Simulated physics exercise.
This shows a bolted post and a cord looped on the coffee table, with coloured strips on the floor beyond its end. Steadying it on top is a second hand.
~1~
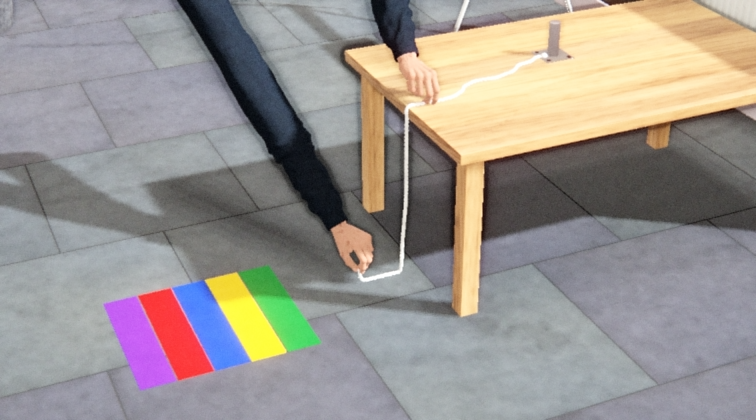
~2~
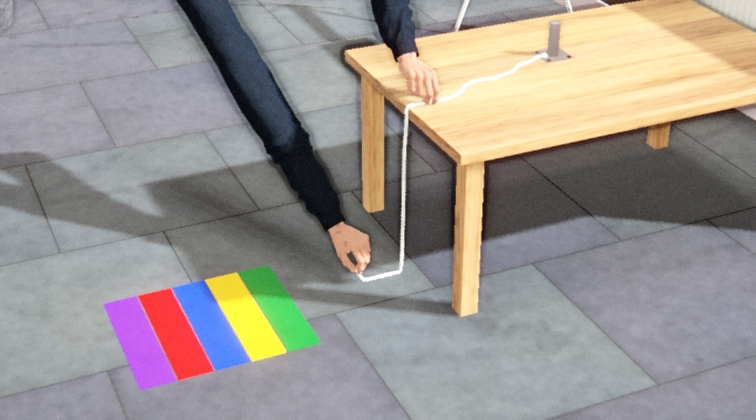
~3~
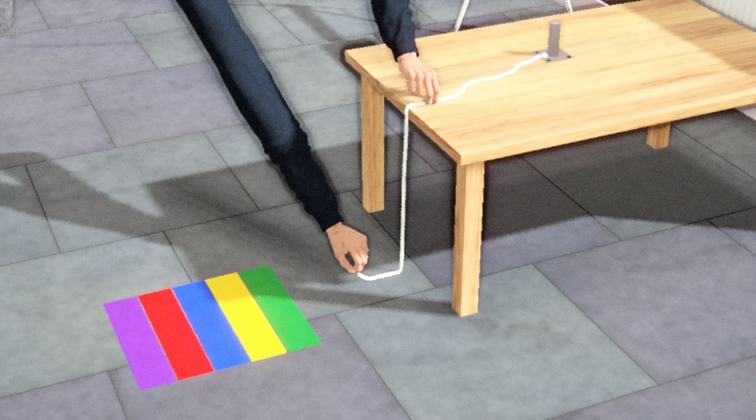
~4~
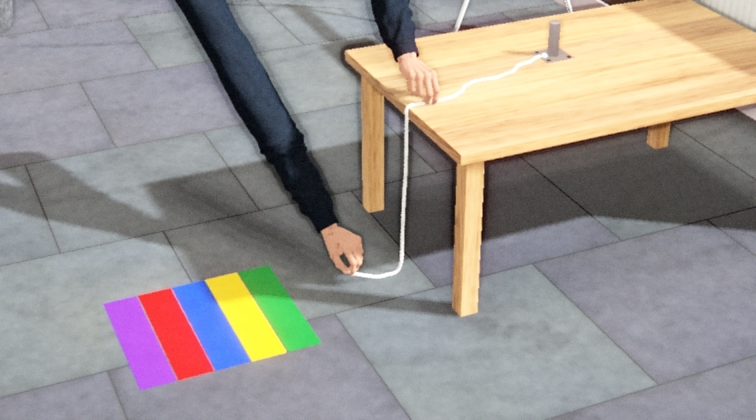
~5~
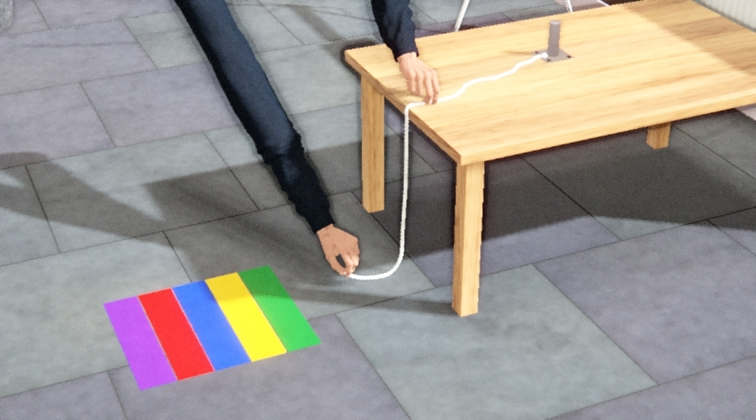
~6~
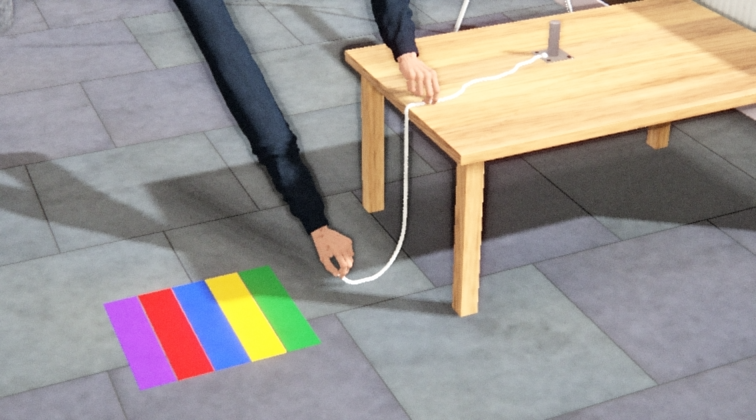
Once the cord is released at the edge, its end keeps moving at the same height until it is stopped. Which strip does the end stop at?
The yellow one.
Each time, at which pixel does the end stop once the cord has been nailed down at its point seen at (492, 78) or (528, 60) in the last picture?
It ends up at (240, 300) the first time and at (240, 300) the second time.
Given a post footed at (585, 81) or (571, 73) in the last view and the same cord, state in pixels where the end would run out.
(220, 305) and (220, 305).
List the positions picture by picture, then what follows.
The first frame shows end (359, 270); green (295, 332); yellow (260, 341); blue (225, 350); red (188, 359); purple (151, 369).
The second frame shows end (357, 271); cord through (526, 63) (480, 80) (437, 101) (405, 146) (403, 204) (401, 264).
The third frame shows end (354, 271).
The fourth frame shows end (349, 272); cord through (526, 63) (480, 80) (437, 101) (406, 146) (403, 204) (401, 264).
The fifth frame shows end (345, 273).
The sixth frame shows end (339, 275); cord through (526, 63) (480, 80) (437, 101) (406, 146) (405, 204) (389, 264).
Soon after, end near (295, 285); short of the strips.
Then, end near (258, 294); over green.
At full stretch, end near (237, 299); over yellow. It halts on the yellow strip.
